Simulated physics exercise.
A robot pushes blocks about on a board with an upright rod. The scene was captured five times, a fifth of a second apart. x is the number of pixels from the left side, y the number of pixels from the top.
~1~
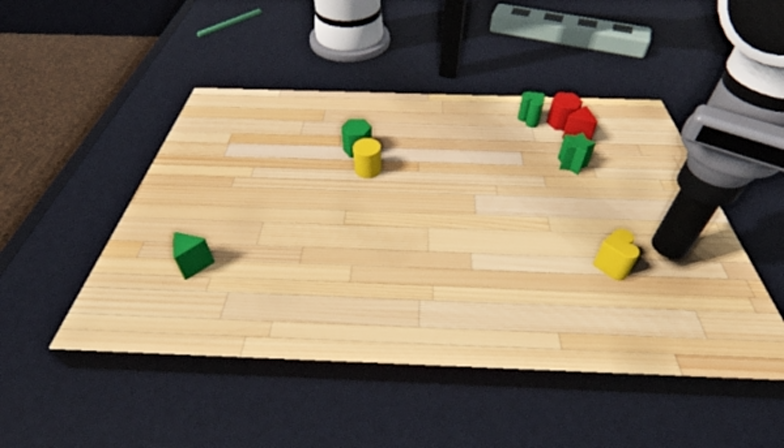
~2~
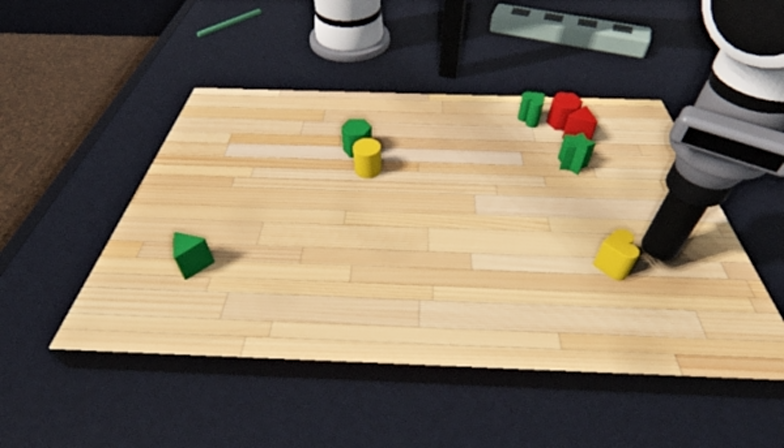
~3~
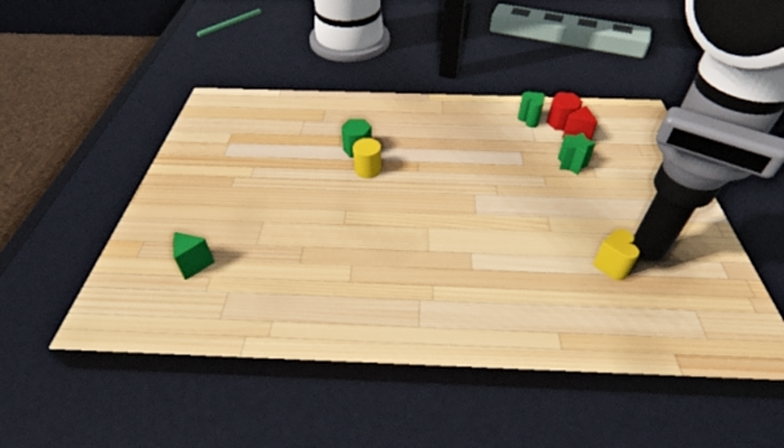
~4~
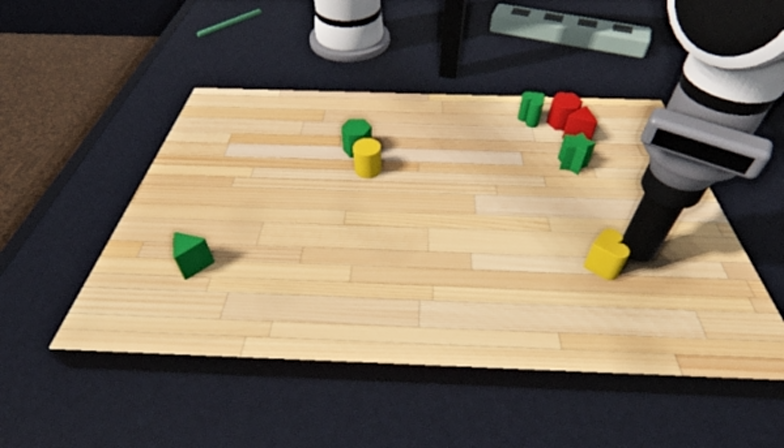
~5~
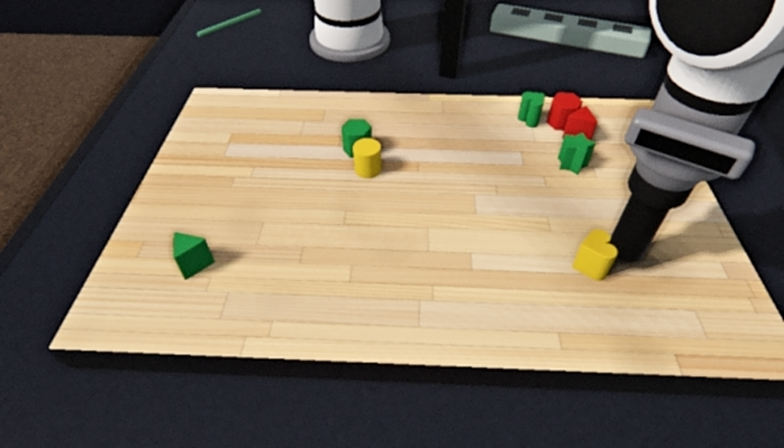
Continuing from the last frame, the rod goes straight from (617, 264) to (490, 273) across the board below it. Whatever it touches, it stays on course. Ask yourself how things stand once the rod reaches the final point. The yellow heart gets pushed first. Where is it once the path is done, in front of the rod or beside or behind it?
At the end of the path, the rod is still pushing the yellow heart ahead of it.
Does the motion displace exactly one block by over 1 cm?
Yes, I think so.
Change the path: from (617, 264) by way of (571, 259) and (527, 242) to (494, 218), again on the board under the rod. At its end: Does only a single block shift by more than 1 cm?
Yes - that is the case.
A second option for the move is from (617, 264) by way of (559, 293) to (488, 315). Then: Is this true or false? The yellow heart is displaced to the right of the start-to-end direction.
The statement is true.
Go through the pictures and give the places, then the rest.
The first picture shows lower end of the rod at (669, 246), tops of blocks, yellow heart at (623, 242).
The second picture shows rod at (659, 248), blocks as before.
The third picture shows rod at (648, 249), blocks as before.
The fourth picture shows rod at (637, 249), yellow heart at (612, 243).
The fifth picture shows rod at (625, 249), yellow heart at (600, 243).
The first path, step by step. One third of the way, rod at (580, 253); yellow heart at (554, 247).
Two thirds of the way, rod at (538, 256); yellow heart at (511, 250).
At the end, rod at (493, 259); yellow heart at (465, 252).
